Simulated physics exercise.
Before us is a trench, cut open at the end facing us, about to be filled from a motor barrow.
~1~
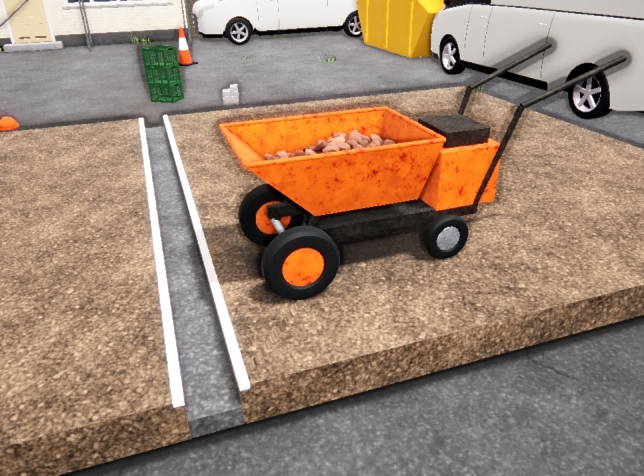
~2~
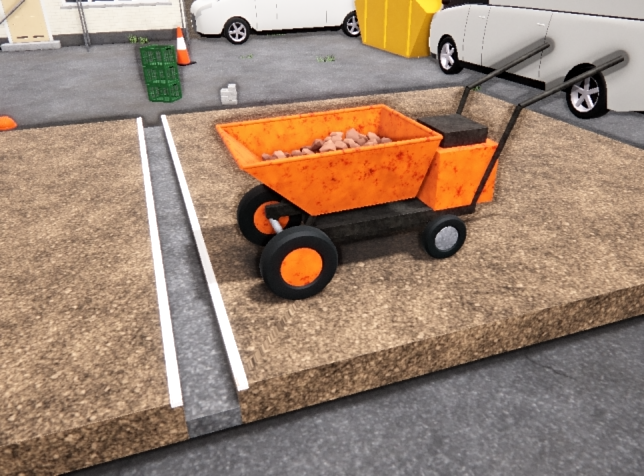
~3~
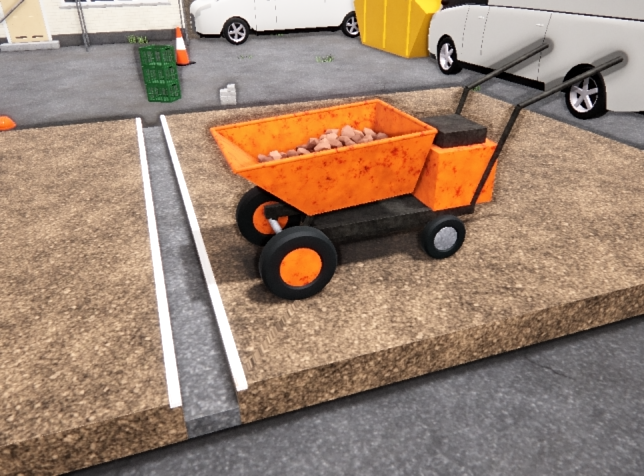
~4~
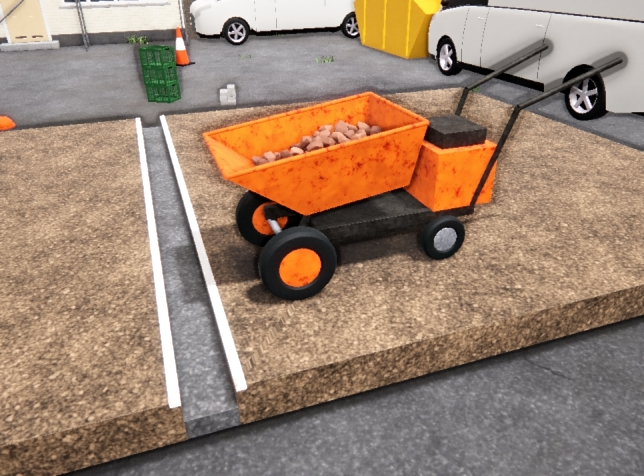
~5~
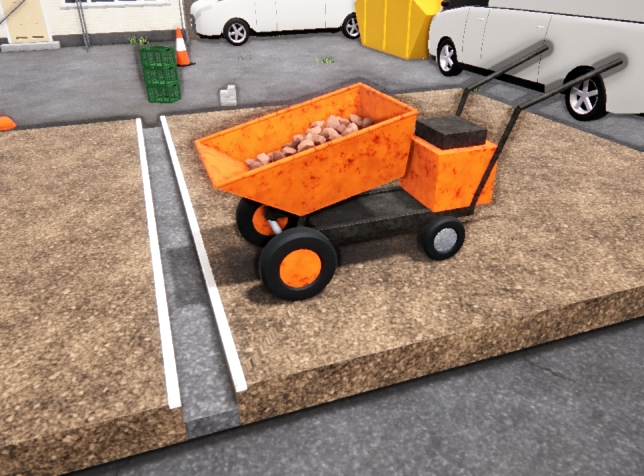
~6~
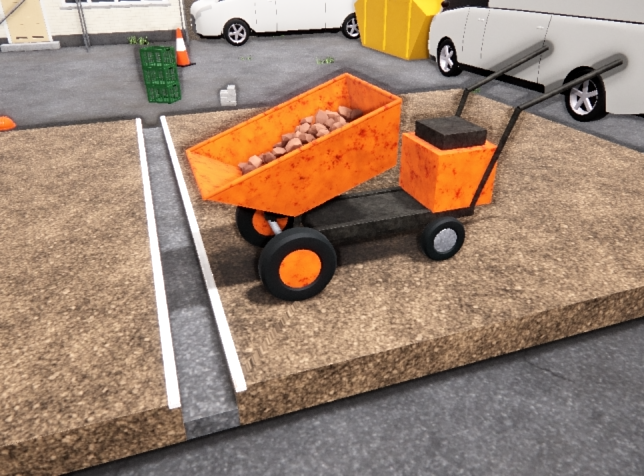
Beside a narrow trench, the orange skip of a motor barrow loaded with rubble tilts gradually left.
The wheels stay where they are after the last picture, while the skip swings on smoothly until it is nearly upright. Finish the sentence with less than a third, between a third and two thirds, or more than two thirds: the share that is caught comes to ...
The share that is caught comes to less than a third.
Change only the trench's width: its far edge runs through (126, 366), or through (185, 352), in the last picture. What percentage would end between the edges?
I'd say some 80 in a hundred, followed by 0 in a hundred.
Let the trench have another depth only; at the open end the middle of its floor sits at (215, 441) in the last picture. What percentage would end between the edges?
That would give roughly 10 percent.
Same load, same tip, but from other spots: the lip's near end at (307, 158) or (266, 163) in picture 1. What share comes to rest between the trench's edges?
The share would be near 60 percent, and then near 50 percent.
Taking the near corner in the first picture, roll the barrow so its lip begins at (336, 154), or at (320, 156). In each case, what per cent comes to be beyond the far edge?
I'd put it at around 0 percent the first time and 10 percent the second.
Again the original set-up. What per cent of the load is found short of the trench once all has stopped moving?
I'd put it at around 0 percent.
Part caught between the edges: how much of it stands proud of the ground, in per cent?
I'd estimate around 20 %.
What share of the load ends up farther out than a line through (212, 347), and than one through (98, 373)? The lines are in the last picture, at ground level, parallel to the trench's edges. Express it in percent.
I'd say about 80 and about 20 in a hundred.
Soon, skip tipped steeply; all in the skip.
A while on, skip tipped steeply; most in the skip; a stray few in or heaped over the trench; a small part beyond it.
Towards the end, skip tipped right over; about a quarter in the skip; a small part in or heaped over the trench; about two thirds beyond it.
Finally, skip tipped right over; about a quarter in the skip; a small part in or heaped over the trench; about two thirds beyond it.
